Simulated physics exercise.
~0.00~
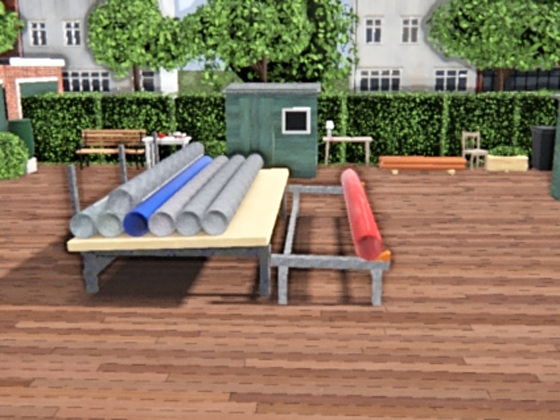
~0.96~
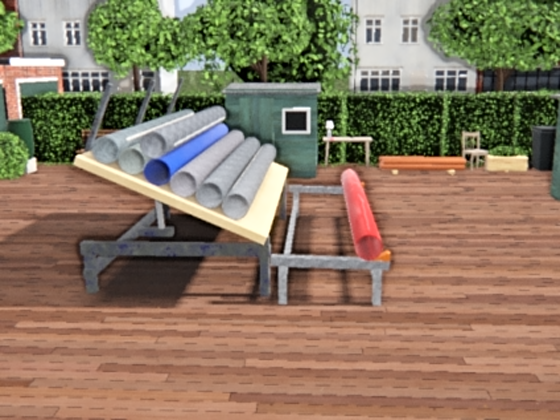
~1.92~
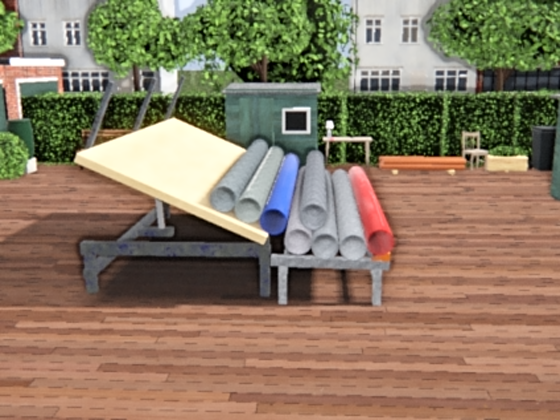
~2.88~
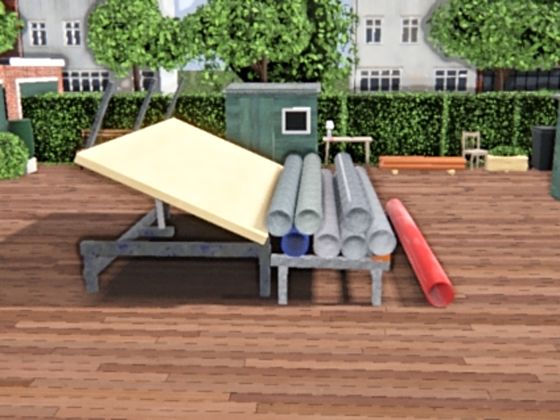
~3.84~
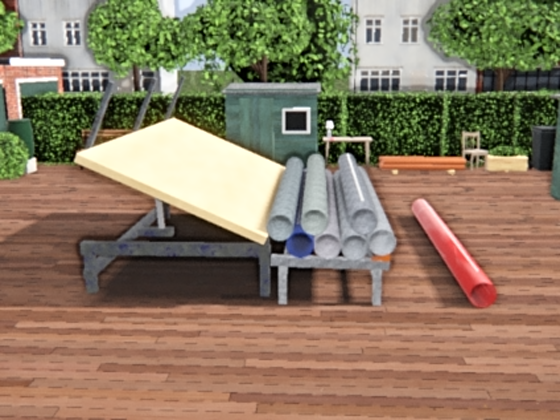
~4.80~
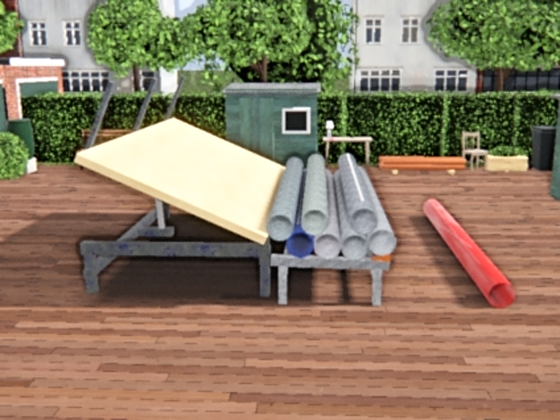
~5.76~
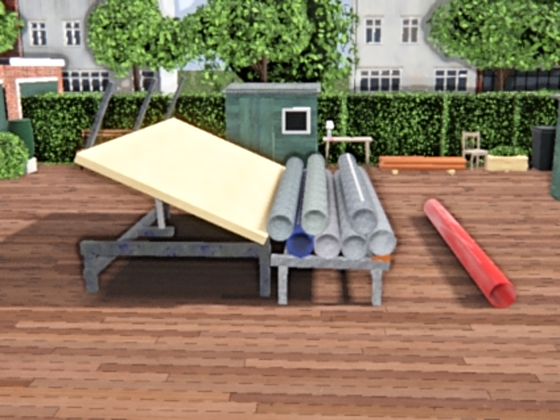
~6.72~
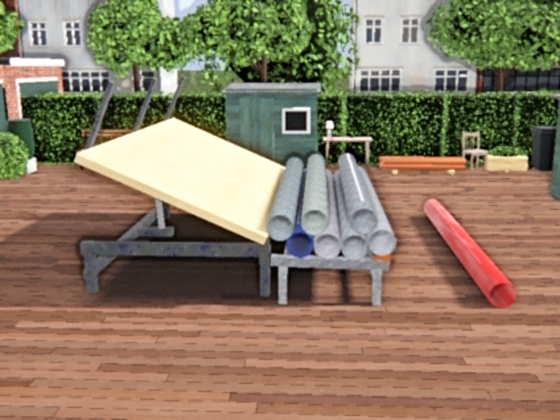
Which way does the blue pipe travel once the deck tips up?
The blue pipe moves to the right, rolling off the tilted deck and onto the rack beside it.
